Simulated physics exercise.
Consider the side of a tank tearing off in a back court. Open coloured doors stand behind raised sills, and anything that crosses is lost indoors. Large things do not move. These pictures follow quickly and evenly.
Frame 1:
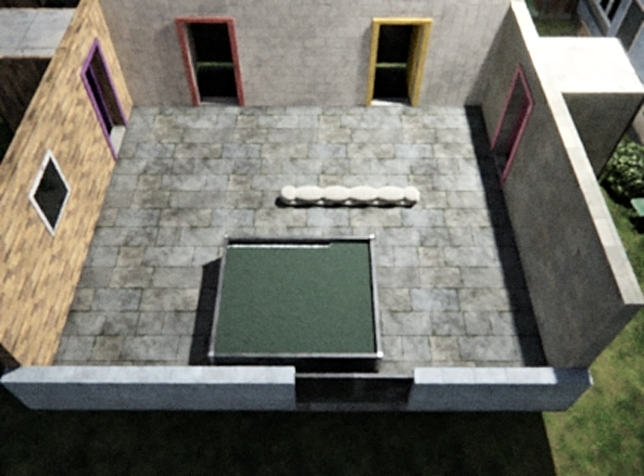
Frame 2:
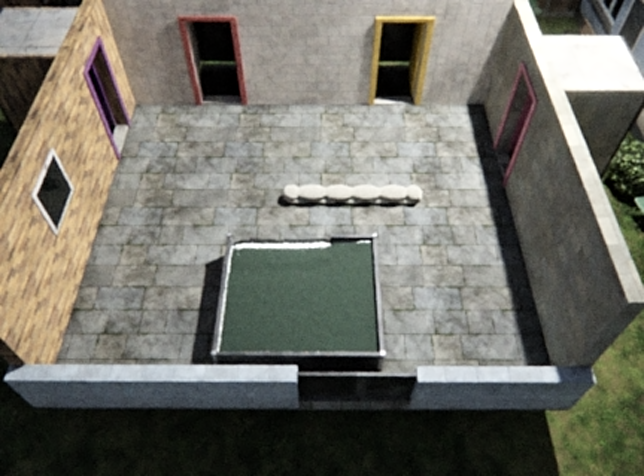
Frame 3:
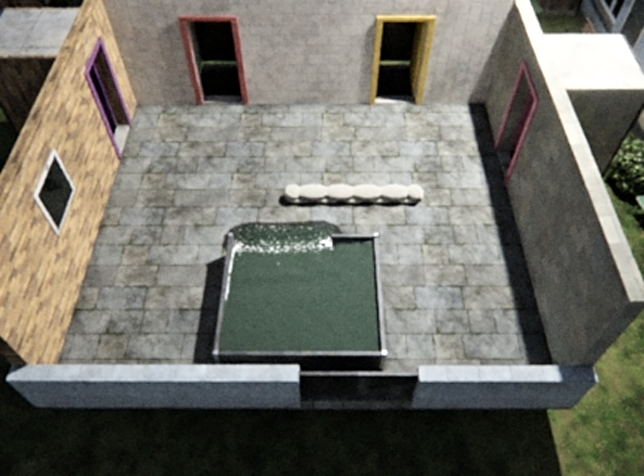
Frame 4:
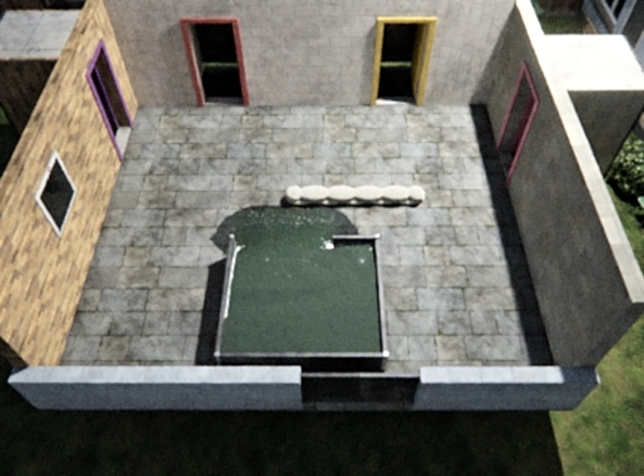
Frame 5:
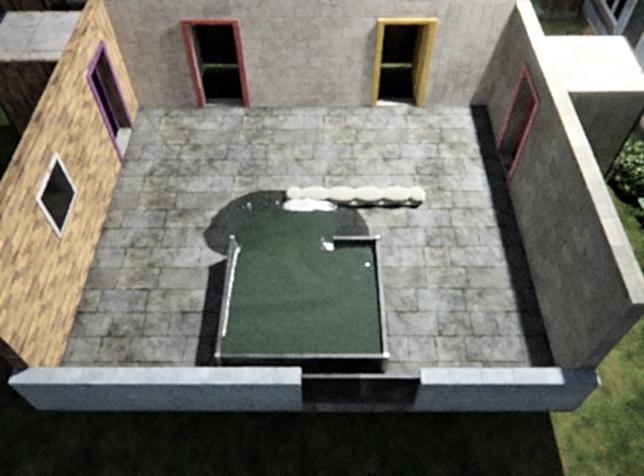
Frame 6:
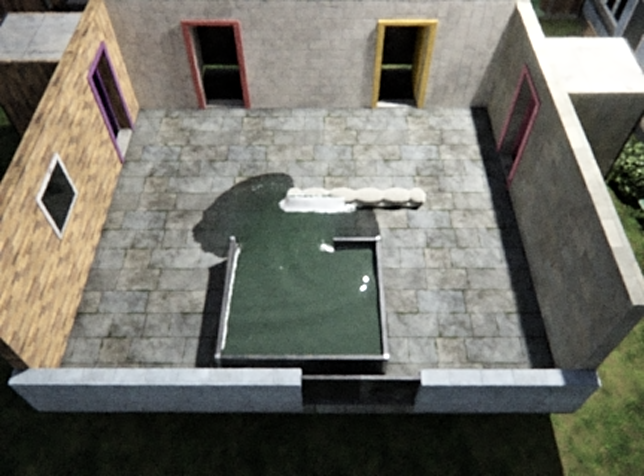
The footage shows a square open tank of dark green liquid in a paved, walled court; its far side opens, and the liquid pours out with white froth, spreading across the paving and reaching a low row of pale rounded shapes.
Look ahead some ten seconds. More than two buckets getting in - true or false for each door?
Yellow door: False; red door: True; pink door: False; purple door: True.
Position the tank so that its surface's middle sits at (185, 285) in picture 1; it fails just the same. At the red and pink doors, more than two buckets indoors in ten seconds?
For the red the answer is yes, past it, for the pink it is yes, past it.
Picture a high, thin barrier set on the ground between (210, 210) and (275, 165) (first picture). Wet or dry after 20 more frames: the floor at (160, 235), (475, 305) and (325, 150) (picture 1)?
Taking the three spots in turn, they are inundated, inundated and inundated.
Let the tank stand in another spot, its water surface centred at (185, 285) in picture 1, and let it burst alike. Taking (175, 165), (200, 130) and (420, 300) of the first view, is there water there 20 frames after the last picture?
Taking the three spots in turn, I'd say drenched, then drenched, then spared.
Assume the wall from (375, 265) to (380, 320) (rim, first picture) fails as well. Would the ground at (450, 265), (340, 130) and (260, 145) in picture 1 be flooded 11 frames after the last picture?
One after the other: Under water, free of water, free of water.
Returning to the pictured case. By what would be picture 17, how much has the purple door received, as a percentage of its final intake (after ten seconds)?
My estimate: Close to 0 per cent.
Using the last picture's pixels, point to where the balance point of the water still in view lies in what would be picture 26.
It is around (282, 231).
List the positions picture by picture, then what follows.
In the first frame, the open tank at (298, 294) is whole and still.
In the second frame, water pours out on the open tank's far side and has run to a hidden place.
In the third frame, the front is at a hidden place, out from the gap on the open tank's far side.
In the fourth frame, water pours out on the open tank's far side and has run to (342, 219).
In the fifth frame, water pours out on the open tank's far side and has run to (249, 197).
In the sixth frame, water pours out on the open tank's far side and has run to (264, 178).
A moment on, water covers 15 % of the floor; the yellow door not reached, the red door not reached, the pink door not reached, the purple door not reached.
Next, water covers 35 % of the floor; the yellow door not reached, the red door under two buckets in, the pink door not reached, the purple door not reached.
Then, water covers 50 % of the floor; the yellow door not reached, the red door over two buckets in, the pink door not reached, the purple door under two buckets in.
Later, water covers 65 % of the floor; the yellow door wet at the sill, nothing in, the red door far over two buckets in, the pink door wet at the sill, nothing in, the purple door over two buckets in.
In the end, water covers 95 % of the floor; the yellow door wet at the sill, nothing in, the red door far over two buckets in, the pink door wet at the sill, nothing in, the purple door far over two buckets in.
